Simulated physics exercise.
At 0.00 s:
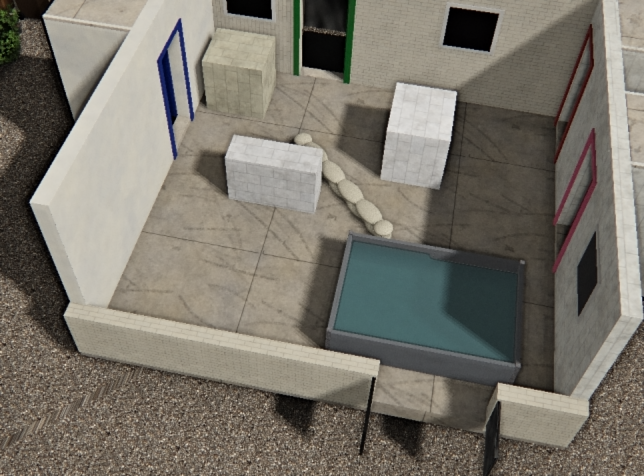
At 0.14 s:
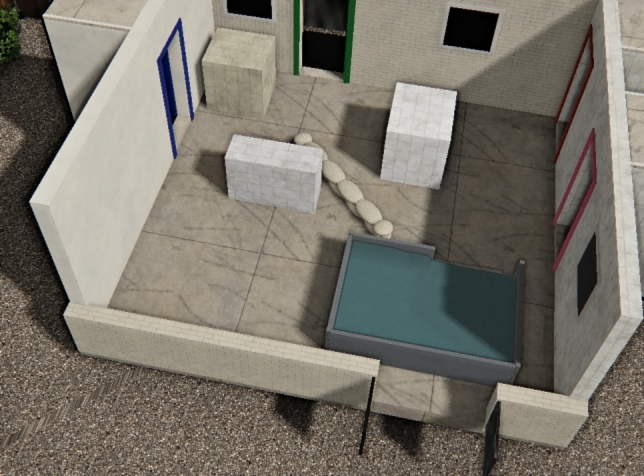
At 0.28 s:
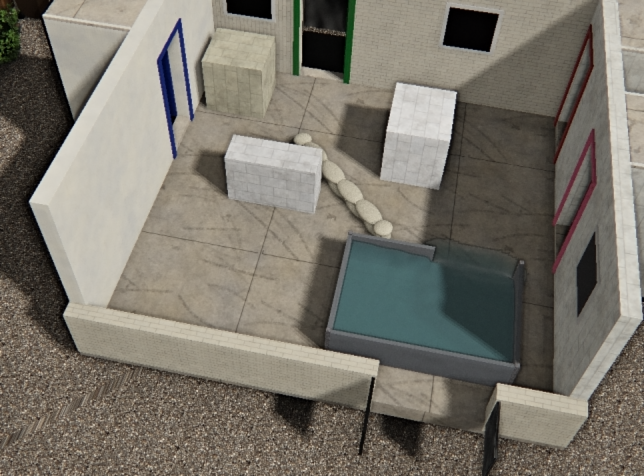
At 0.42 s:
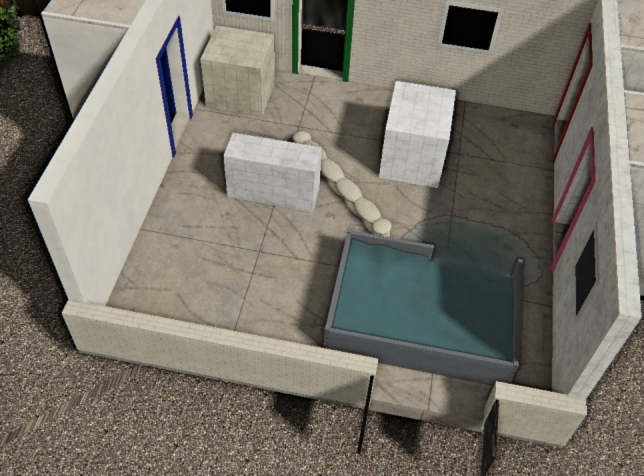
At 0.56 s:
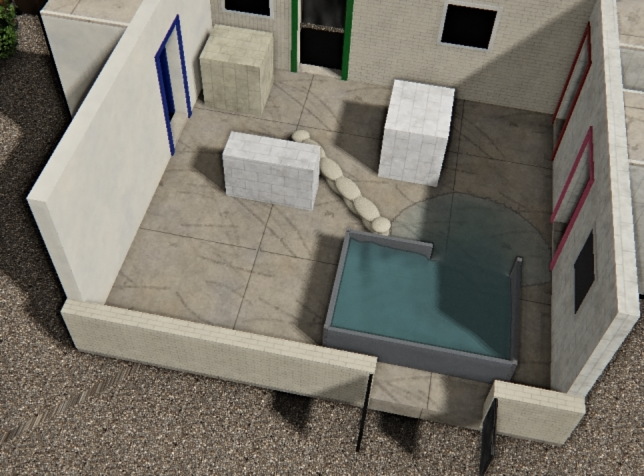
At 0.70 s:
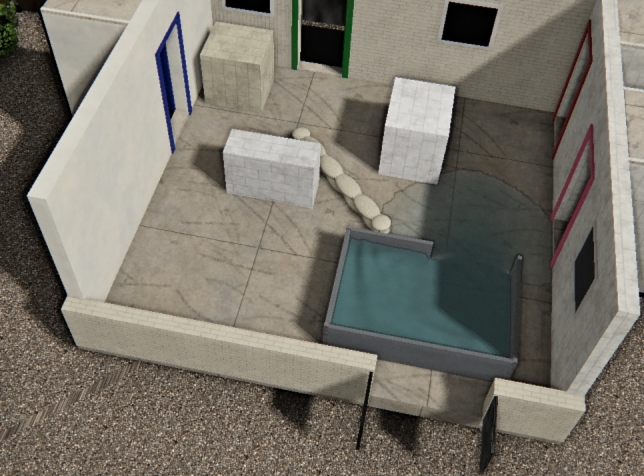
A grey-walled tank of teal water stands at the lower right of a walled, stone-floored yard, seen from high above. Around it are pale blocks, a diagonal row of rounded sandbags, a blue-edged door on the left, a green-edged one at the back and red-edged openings on the right. Part of the tank's far wall disappears, and water pours out, spreading in a thin, widening sheet towards the back and right, while the view barely shifts.
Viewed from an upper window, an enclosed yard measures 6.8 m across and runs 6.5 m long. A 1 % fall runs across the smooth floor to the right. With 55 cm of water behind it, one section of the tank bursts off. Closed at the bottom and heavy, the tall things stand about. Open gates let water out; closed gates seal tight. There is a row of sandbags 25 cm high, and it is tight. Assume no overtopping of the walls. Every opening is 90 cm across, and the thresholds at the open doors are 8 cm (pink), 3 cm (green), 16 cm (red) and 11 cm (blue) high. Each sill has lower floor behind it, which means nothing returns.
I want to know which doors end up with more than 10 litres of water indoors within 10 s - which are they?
In the end for the pink door I'd say above the limit. For the green door I'd say above the limit. For the red door I'd say above the limit. For the blue door I'd say within the limit.
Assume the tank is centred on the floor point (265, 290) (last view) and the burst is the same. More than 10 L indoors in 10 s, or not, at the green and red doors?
Result - green door exceeds it, red door does not exceed it.
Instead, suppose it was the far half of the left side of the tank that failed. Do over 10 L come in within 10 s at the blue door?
Blue: Falls short.
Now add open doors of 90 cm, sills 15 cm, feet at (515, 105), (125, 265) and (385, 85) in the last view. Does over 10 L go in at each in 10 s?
The first one exceeds it, the second one doesn't reach it, and the third one doesn't reach it.
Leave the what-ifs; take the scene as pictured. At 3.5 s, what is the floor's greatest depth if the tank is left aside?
Up to near 28 cm.
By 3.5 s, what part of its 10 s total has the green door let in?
About 0 per cent.
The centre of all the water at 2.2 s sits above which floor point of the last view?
Centre: Approx. (457, 252) px.
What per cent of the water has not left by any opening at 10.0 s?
Some 88 in a hundred.
After 1.4 s water covers 25 % of the floor and is deepest (30 cm) near (491, 271); pink door 17 cm at the sill, 1 L in, green door not reached, red door not reached, blue door not reached.
After 2.2 s water covers 30 % of the floor and is deepest (40 cm) near (531, 113); pink door 16 cm at the sill, 42 L in, green door not reached, red door 12 cm at the sill, 0 L in, blue door not reached.
After 3.5 s water covers 40 % of the floor and is deepest (28 cm) near (540, 140); pink door 13 cm at the sill, 82 L in, green door 2 cm at the sill, 0 L in, red door 24 cm at the sill, 29 L in, blue door not reached.
After 6.0 s water covers 55 % of the floor and is deepest (18 cm) near (550, 123); pink door 10 cm at the sill, 97 L in, green door 9 cm at the sill, 2 L in, red door 17 cm at the sill, 73 L in, blue door not reached.
After 10.0 s water covers 80 % of the floor and is deepest (13 cm) near (550, 116); pink door 10 cm at the sill, 124 L in, green door 9 cm at the sill, 77 L in, red door 12 cm at the sill, 75 L in, blue door 4 cm at the sill, 0 L in.
